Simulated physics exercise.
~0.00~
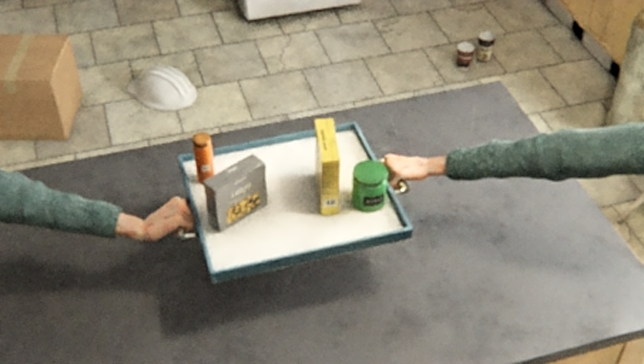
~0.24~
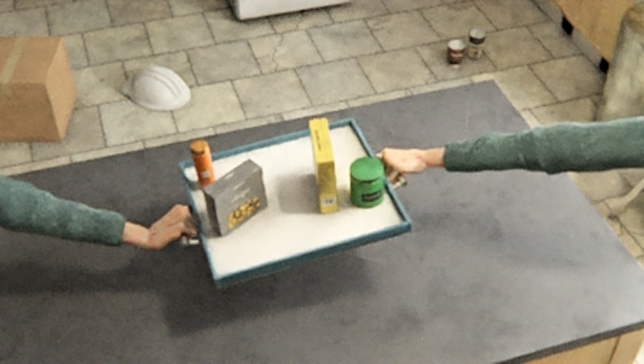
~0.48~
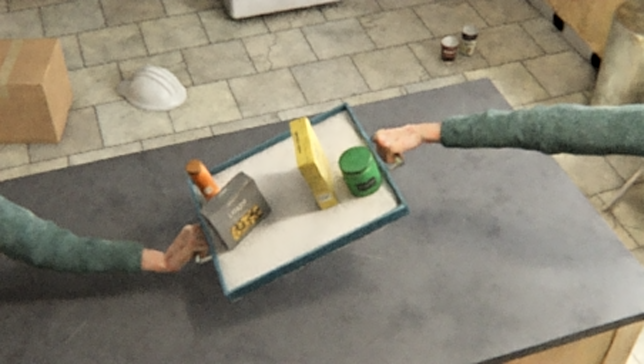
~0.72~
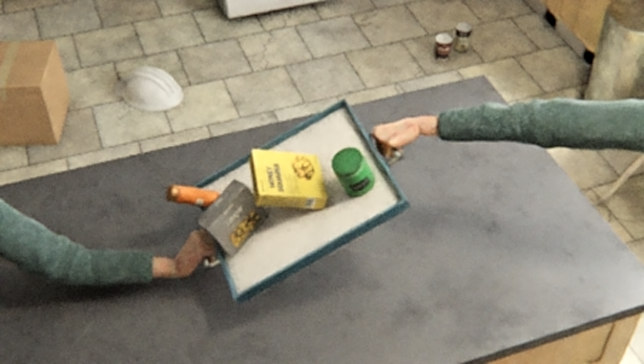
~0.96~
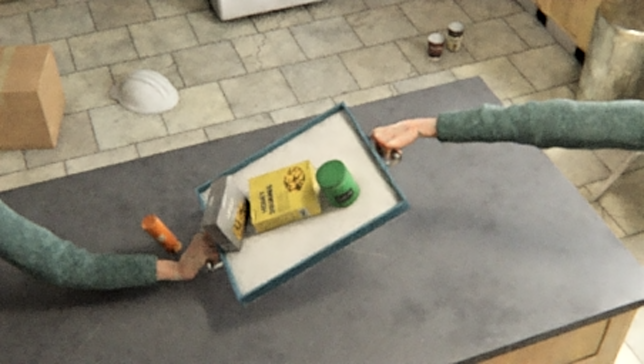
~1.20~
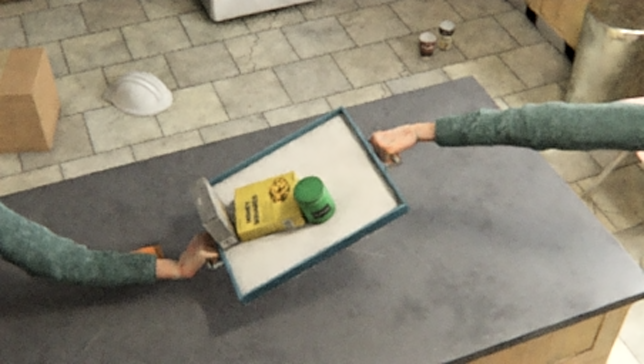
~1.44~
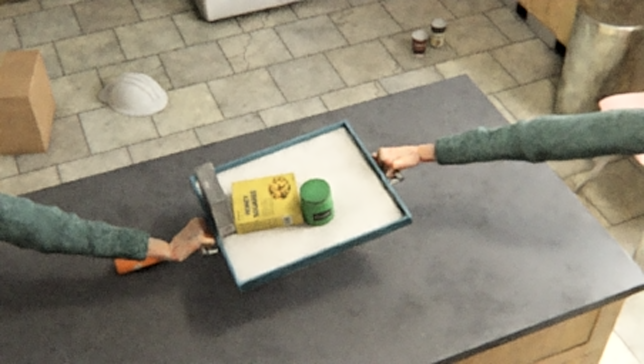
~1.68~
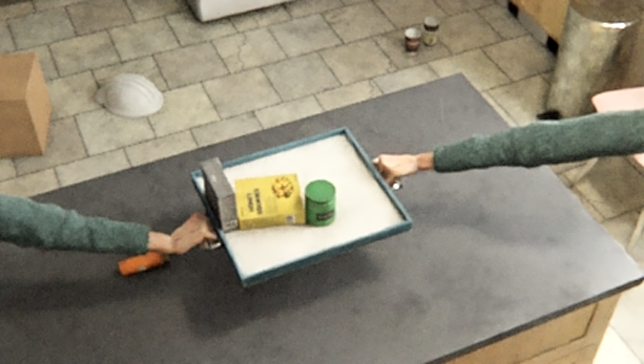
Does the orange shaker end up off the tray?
Yes, the orange shaker tips over, goes off the left side of the tray and ends up lying on the dark counter.
